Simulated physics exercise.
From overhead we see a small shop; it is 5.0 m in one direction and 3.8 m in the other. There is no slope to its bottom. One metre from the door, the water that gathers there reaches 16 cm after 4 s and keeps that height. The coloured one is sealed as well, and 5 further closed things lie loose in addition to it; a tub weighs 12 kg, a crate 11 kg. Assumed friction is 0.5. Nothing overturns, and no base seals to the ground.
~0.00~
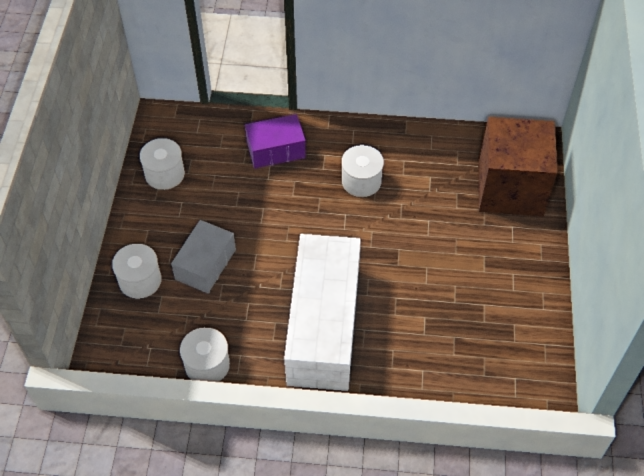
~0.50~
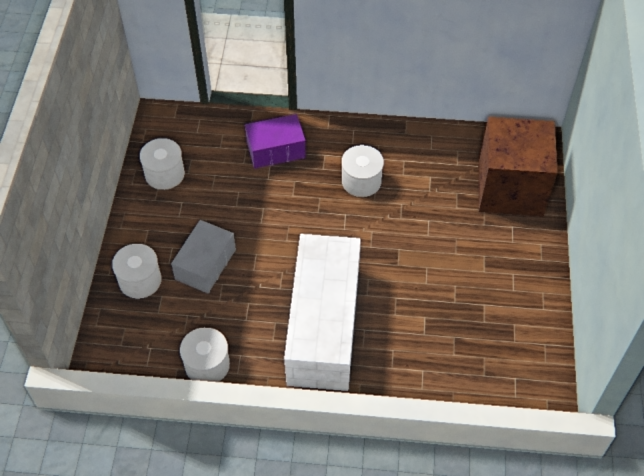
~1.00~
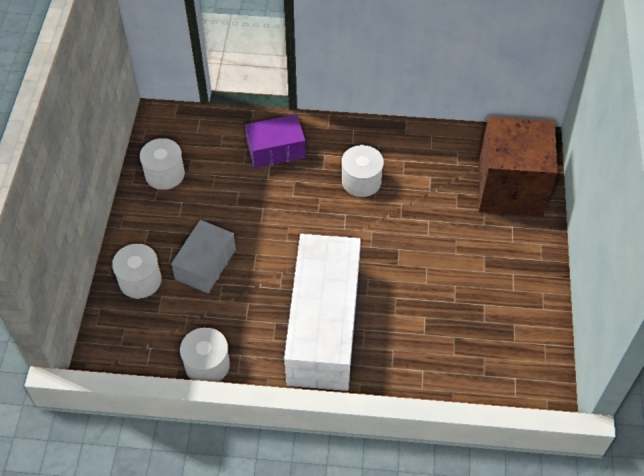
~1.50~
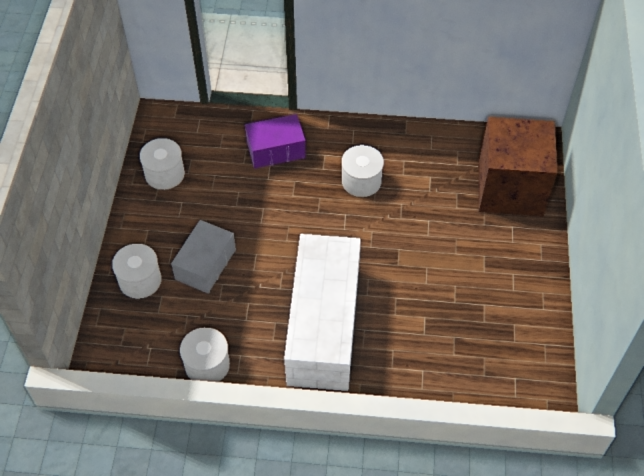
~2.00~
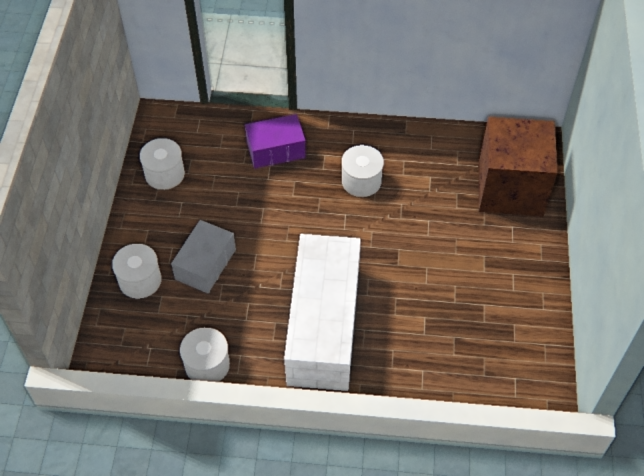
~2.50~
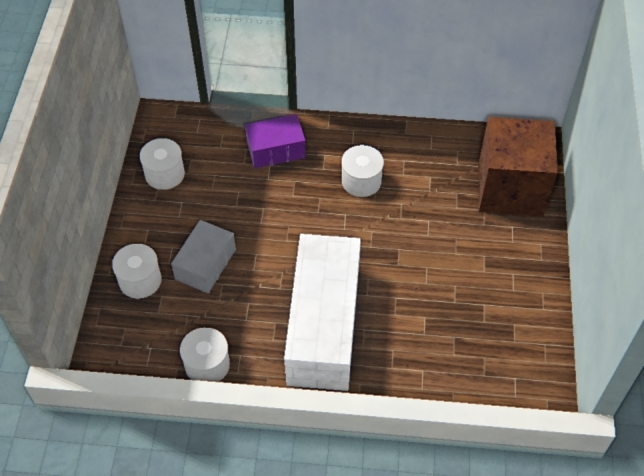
Water spread over the paving outside a small wood-floored room, then a little crept in through the doorway near the purple crate, while the crate, grey box, white drums and other things stayed still.
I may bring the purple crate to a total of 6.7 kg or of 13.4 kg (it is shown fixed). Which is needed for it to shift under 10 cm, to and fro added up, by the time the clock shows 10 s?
Verdict: Neither weight holds it.
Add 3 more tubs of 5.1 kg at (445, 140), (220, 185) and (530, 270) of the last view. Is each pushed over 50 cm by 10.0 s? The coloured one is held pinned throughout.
In turn: Beyond it, beyond it, within it.
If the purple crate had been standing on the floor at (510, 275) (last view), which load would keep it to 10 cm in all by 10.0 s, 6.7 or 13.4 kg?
Short answer: Any load.
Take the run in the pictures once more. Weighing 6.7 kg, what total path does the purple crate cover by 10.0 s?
Roughly 200 cm.
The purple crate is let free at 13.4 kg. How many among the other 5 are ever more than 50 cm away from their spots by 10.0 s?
1.
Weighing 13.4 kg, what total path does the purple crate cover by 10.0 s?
140 cm or so in all.
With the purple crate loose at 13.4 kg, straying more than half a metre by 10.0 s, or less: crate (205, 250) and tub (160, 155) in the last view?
The first is beyond the mark and the second is within the mark.
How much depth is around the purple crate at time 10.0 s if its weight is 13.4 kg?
Close to 4 cm deep.
After 3.5 s the purple crate would be 13 cm from its start with 6.7 kg and 0 cm from its start with 13.4 kg; 3 cm of water round it then.
After 4.5 s the purple crate would be 74 cm from its start with 6.7 kg and 29 cm from its start with 13.4 kg; 3 cm of water round it then.
After 7.0 s the purple crate would be 179 cm from its start with 6.7 kg and 101 cm from its start with 13.4 kg; 4 cm of water round it then.
After 10.0 s the purple crate would be 190 cm from its start with 6.7 kg and 135 cm from its start with 13.4 kg; 4 cm of water round it then.
